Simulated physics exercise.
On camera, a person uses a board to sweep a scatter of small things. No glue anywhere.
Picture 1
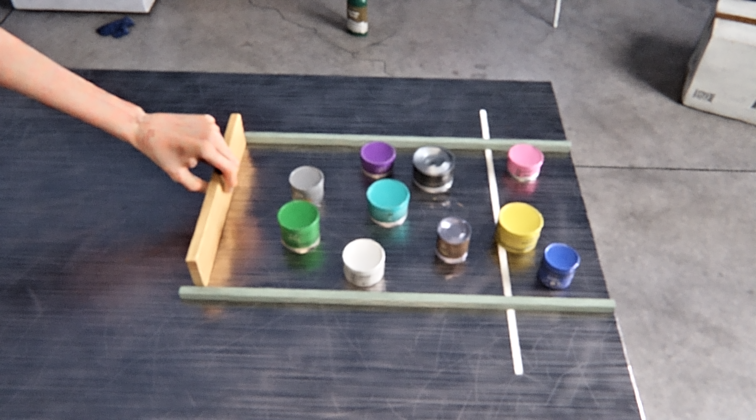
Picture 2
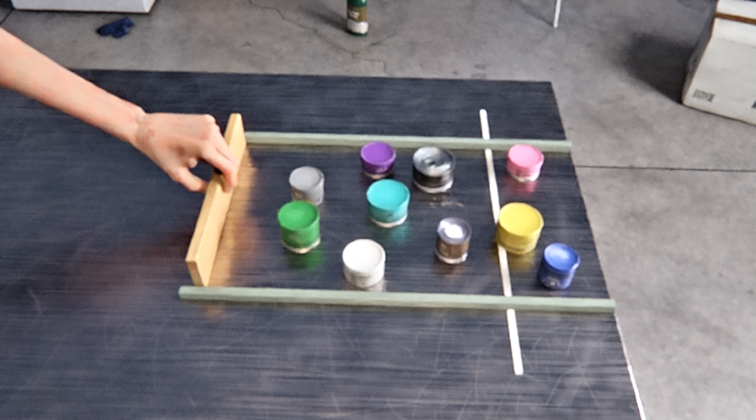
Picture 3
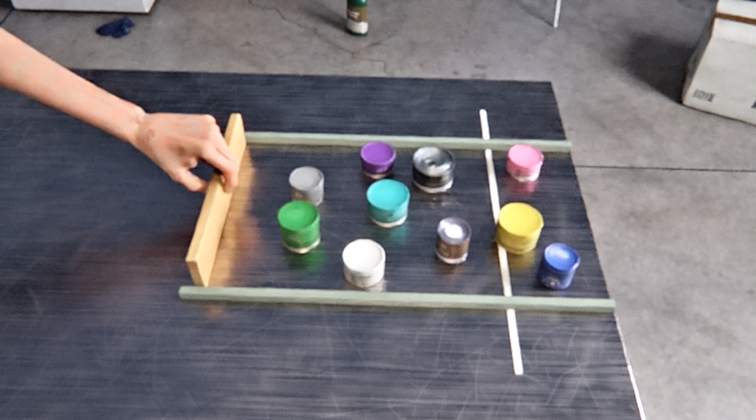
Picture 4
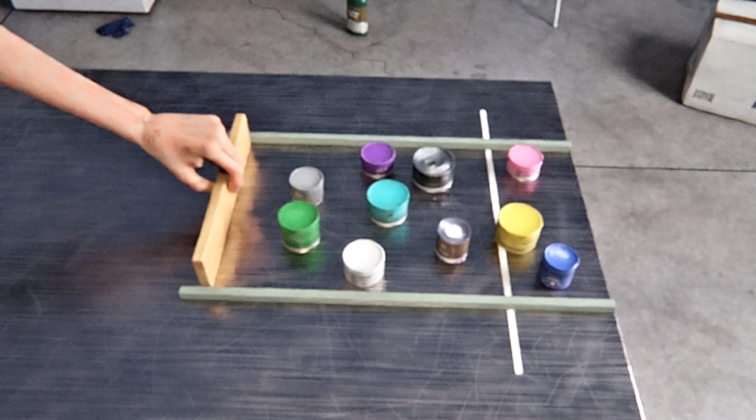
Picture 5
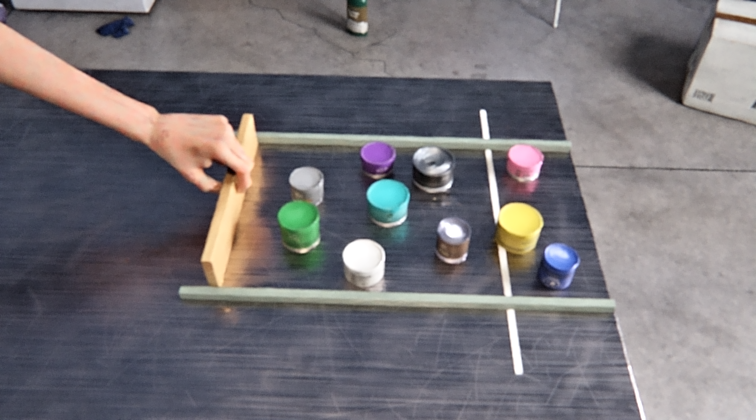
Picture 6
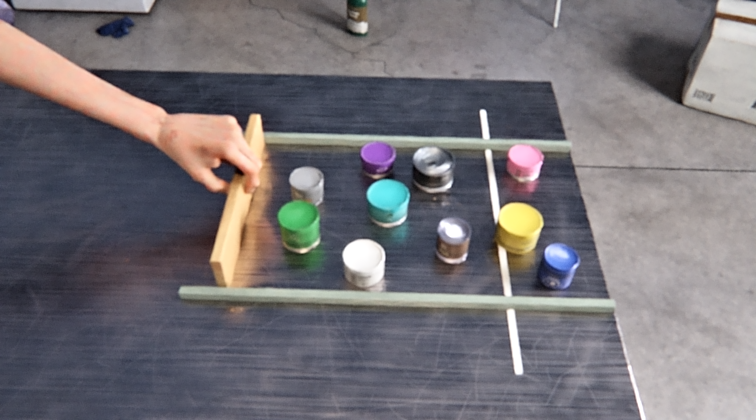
A hand grips an upright wooden board at the left end of two green rails, holding it almost still at first beside a scatter of small colourful pots. The hand then slides the board a short way right, closer to the green and grey pots, while all the pots stay in place.
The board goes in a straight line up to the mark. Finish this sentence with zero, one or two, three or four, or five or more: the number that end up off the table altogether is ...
The number that end up off the table altogether is zero.
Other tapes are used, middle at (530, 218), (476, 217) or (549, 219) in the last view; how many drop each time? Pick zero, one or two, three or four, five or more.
Taking them in turn, 1 or 2; not one; five or more.
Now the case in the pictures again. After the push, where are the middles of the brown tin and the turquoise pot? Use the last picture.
Going in order, first (556, 260) and next (520, 211).
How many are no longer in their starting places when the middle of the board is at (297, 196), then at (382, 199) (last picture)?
The first count is 2, and then it's 6.
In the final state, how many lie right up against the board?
Contact count: 5.
Soon after, none off yet; blue tub at rest near (558, 267); pink tin at rest near (524, 163); yellow tub at rest near (518, 228).
In the end, the number that fall off is zero.
